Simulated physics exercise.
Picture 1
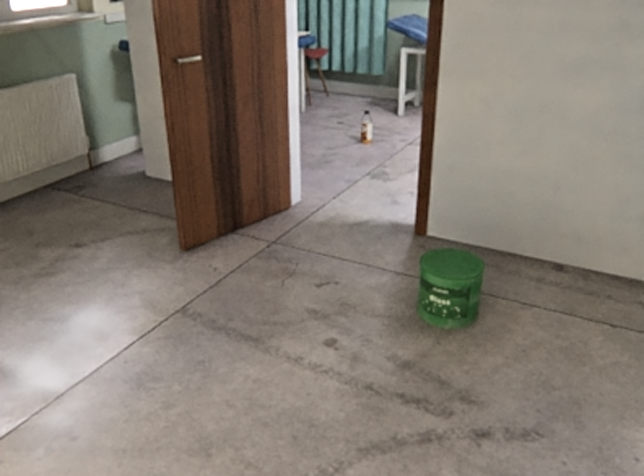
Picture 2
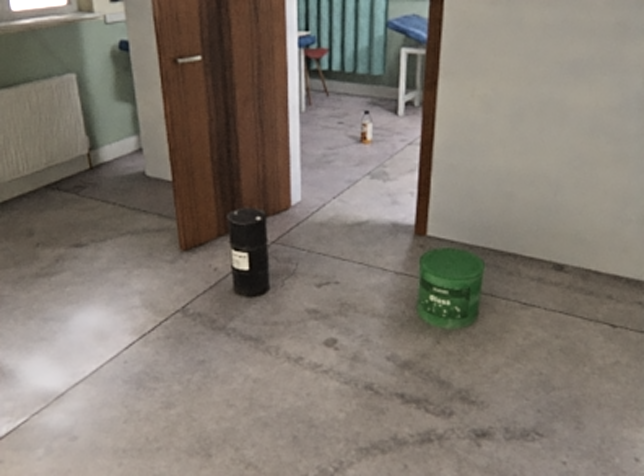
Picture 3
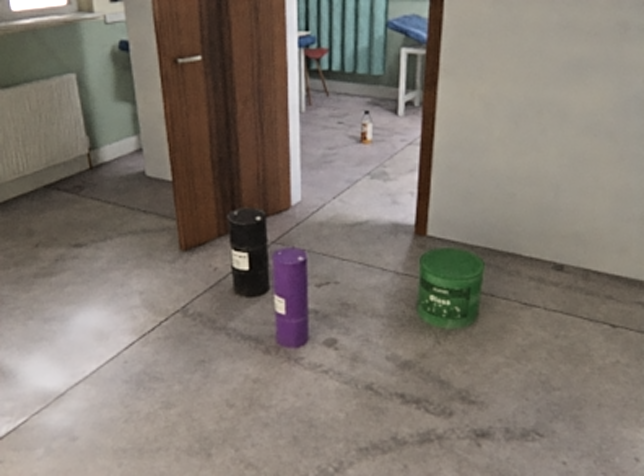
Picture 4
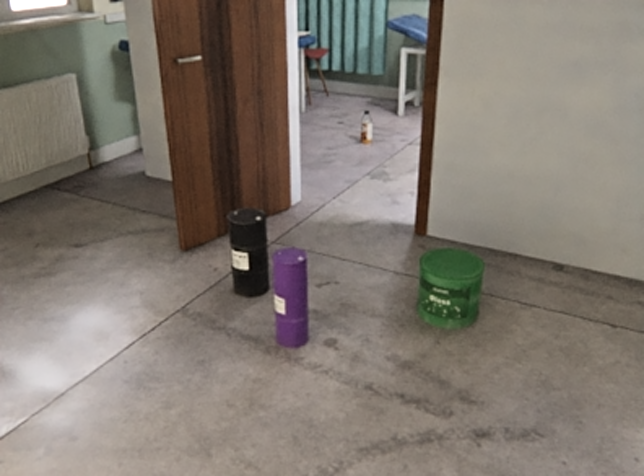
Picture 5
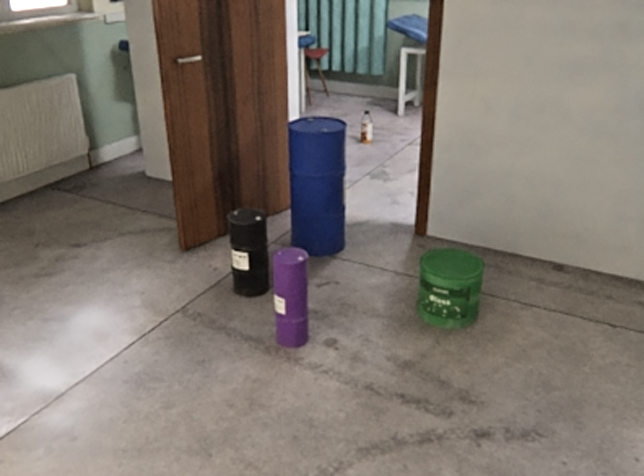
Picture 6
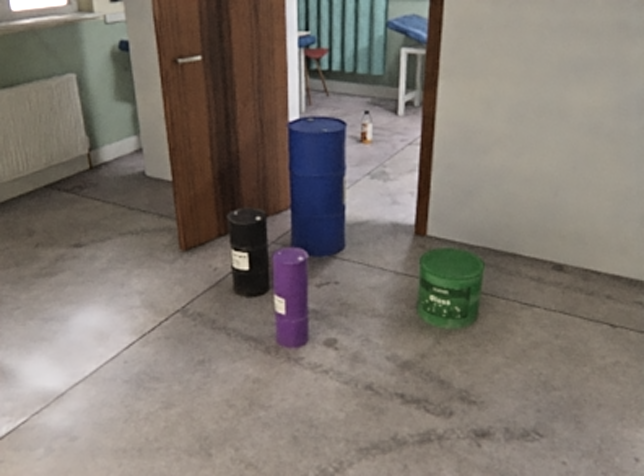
The clip opens on a wide-open wooden door and a green pail on the gray floor. A black canister appears to the pail's left, then a purple canister in front of it, and later a tall blue drum behind them near the doorway, while the door and pail stay still.
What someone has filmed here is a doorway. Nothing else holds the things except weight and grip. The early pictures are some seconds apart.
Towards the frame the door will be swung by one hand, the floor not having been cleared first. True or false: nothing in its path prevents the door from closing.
False.
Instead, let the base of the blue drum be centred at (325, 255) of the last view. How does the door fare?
Held up partway.
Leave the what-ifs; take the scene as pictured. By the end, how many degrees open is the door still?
It stays open at around 60°.
Then, 0.50 s after the last picture, door at 95°.
Then, 0.80 s after the last picture, door at 82°.
Then, 1.00 s after the last picture, door at 72°.
Then, 1.30 s after the last picture, door at 59°; blue drum slid a little near (321, 187).
At rest, door at 58°; all 4 in place. Seen from the same camera at the end, blue drum near (322, 187).
